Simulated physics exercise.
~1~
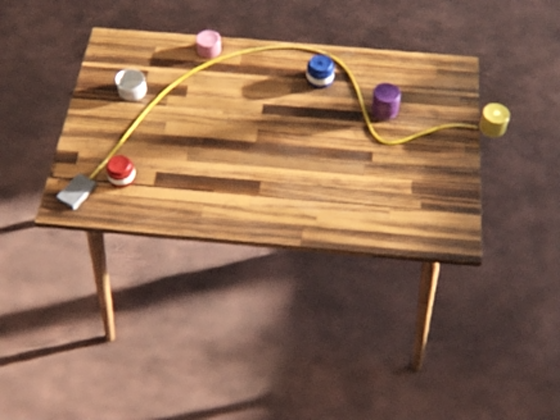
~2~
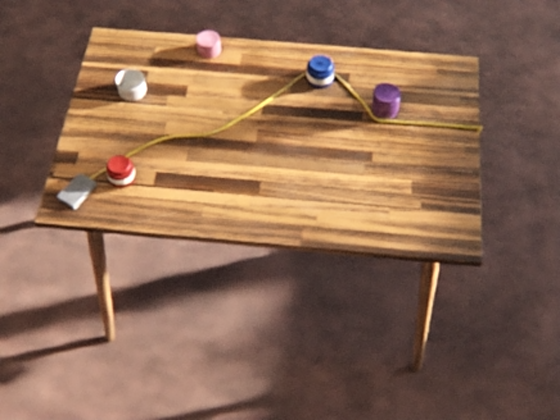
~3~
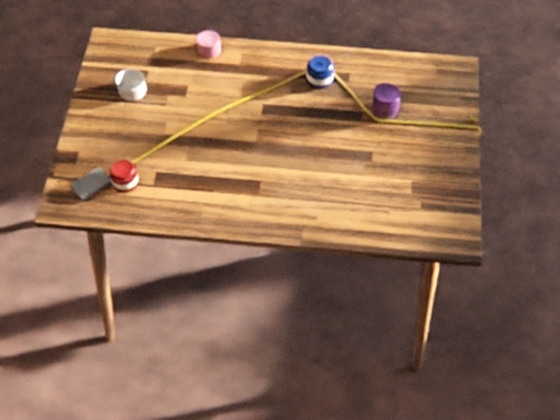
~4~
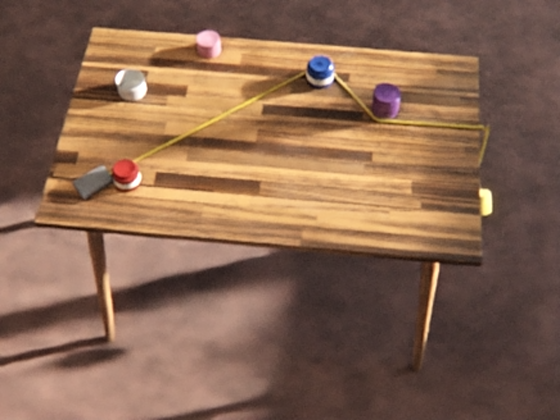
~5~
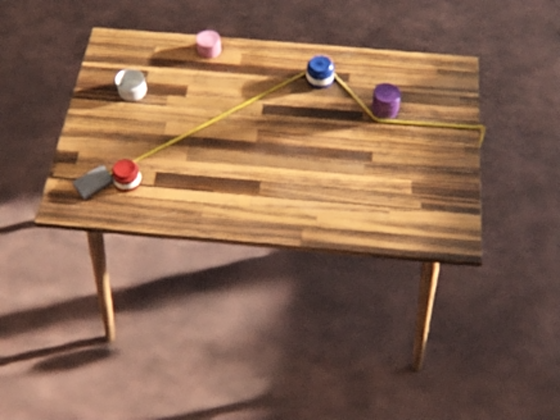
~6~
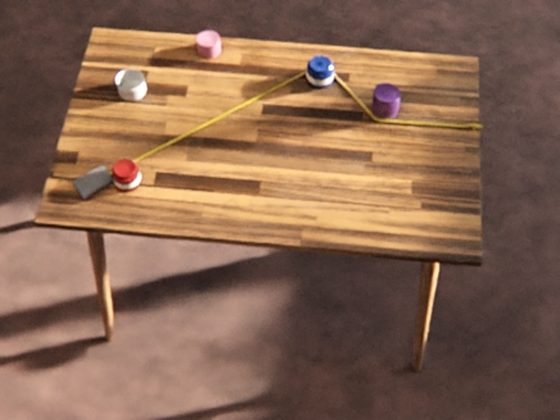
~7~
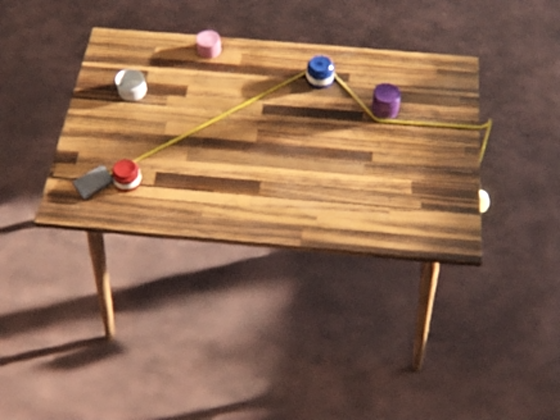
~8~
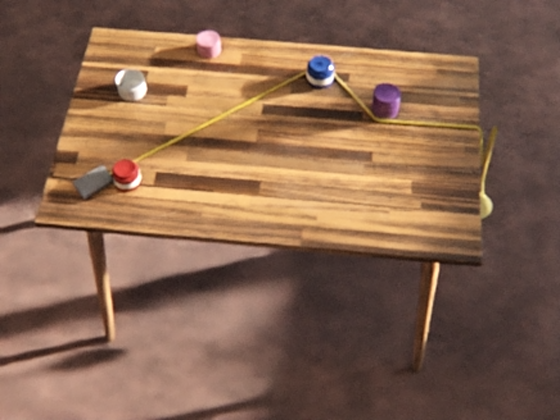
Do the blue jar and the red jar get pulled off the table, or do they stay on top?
Both stay on top. The blue jar and the red jar are still on the table at the end, with the cable pulled tight.
